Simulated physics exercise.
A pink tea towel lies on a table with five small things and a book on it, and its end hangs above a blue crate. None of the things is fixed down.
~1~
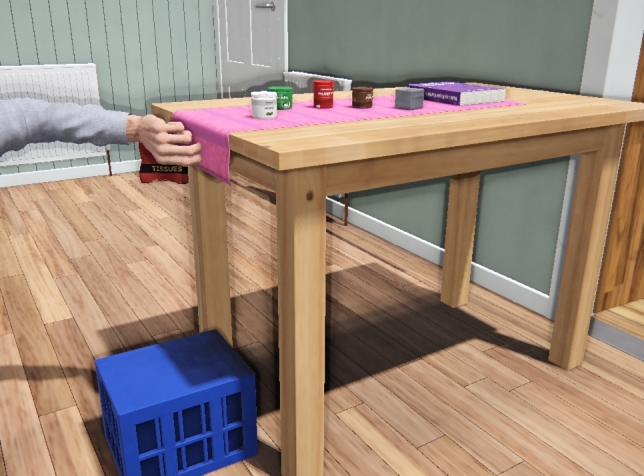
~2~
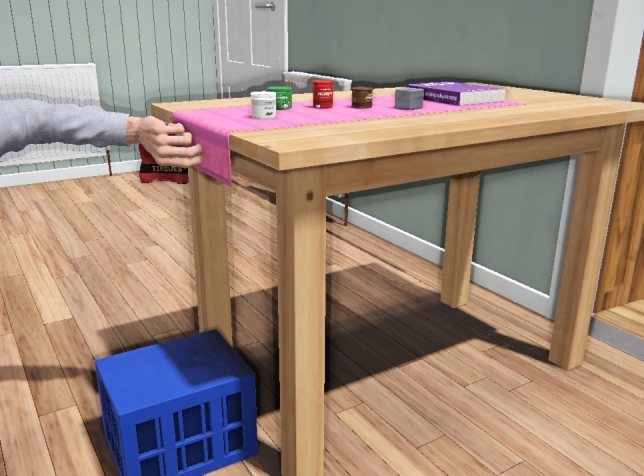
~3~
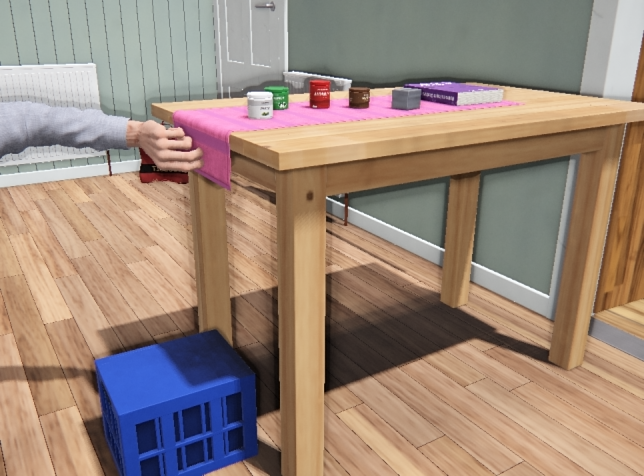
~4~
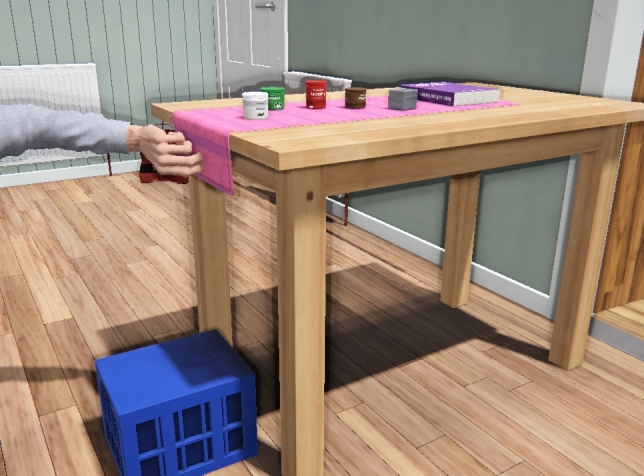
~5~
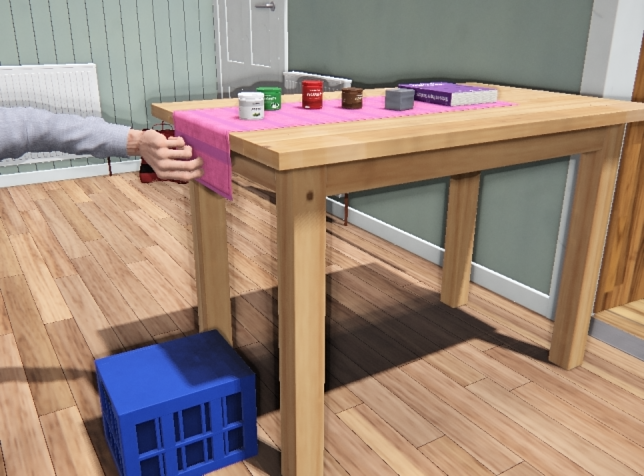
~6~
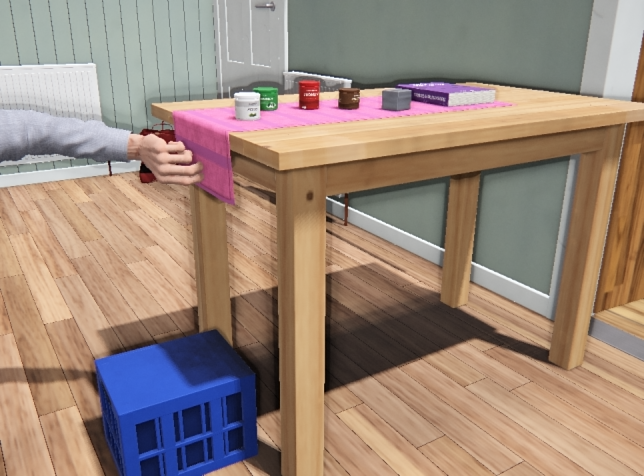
A hand slowly pulls a pink cloth left along a table, carrying small pots with it.
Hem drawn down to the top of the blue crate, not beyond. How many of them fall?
The count that falls away is going to be four.
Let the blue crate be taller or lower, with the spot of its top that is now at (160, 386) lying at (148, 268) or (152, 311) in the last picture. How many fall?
Then 1, then 2.
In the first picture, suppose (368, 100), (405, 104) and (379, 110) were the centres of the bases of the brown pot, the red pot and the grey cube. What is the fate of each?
Well, the brown pot is safe, the red pot is safe, and the grey cube is dislodged.
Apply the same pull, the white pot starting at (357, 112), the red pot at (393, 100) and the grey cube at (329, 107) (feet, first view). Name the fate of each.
Of these three, the white pot takes a tumble, the red pot rides it out, the grey cube takes a tumble.
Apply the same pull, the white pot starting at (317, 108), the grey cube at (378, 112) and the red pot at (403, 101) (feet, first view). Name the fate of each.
The white pot ends up off; the grey cube ends up off; the red pot stays put.
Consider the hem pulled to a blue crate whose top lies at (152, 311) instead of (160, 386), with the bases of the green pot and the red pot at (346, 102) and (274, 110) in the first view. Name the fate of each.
The green pot holds on; the red pot drops off.
Soon after, hem near (203, 229); all still up.
After that, hem near (205, 299); white pot and green pot gone.
In the end, hem on the crate; white pot, green pot, red pot and brown pot gone. The answer is four.
